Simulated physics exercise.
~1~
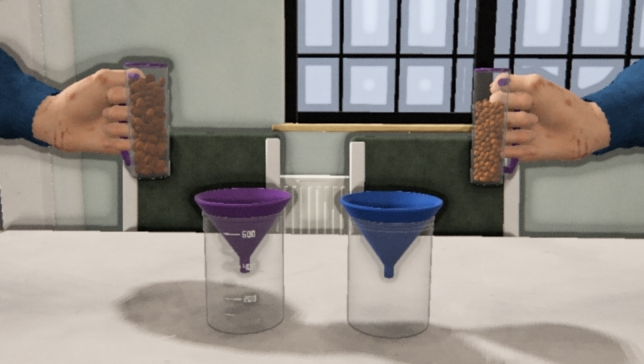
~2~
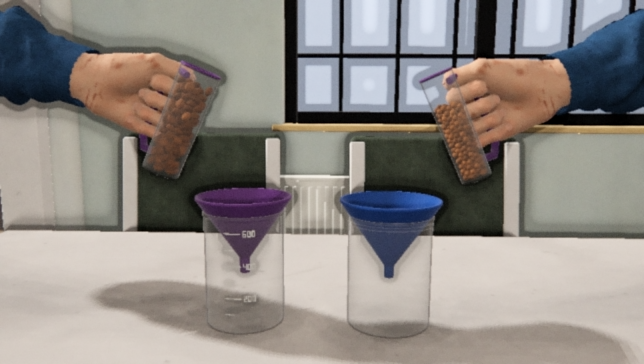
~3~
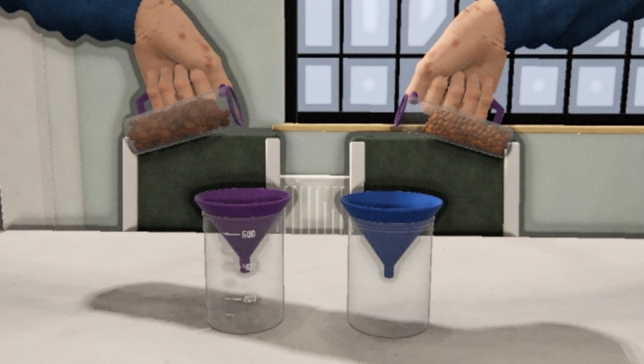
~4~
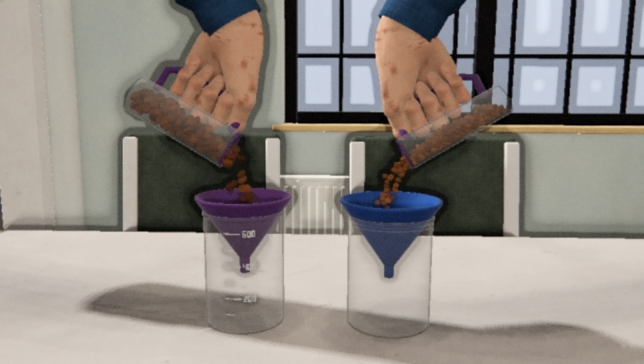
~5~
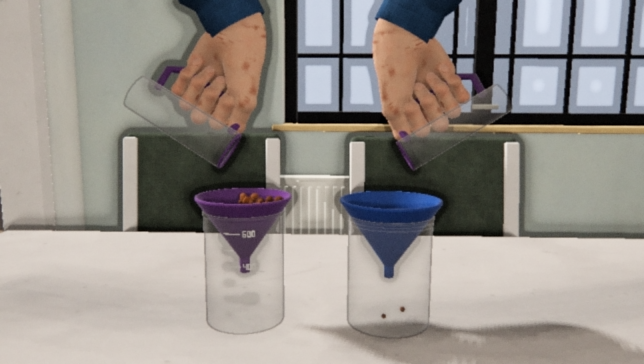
To begin with, two hands hold clear cups of small, dry brown pieces above a table, where a purple funnel on the left and a blue one on the right sit in empty clear jars. The hands tilt the cups toward each other until they lie on their sides, with everything still inside. They tip them further, and the pieces tumble into both funnels. Both cups end up empty, still held upside down. The left funnel is jammed, its pieces heaped inside above an empty jar. The right one jams too, with only a few stray pieces lying in its jar.
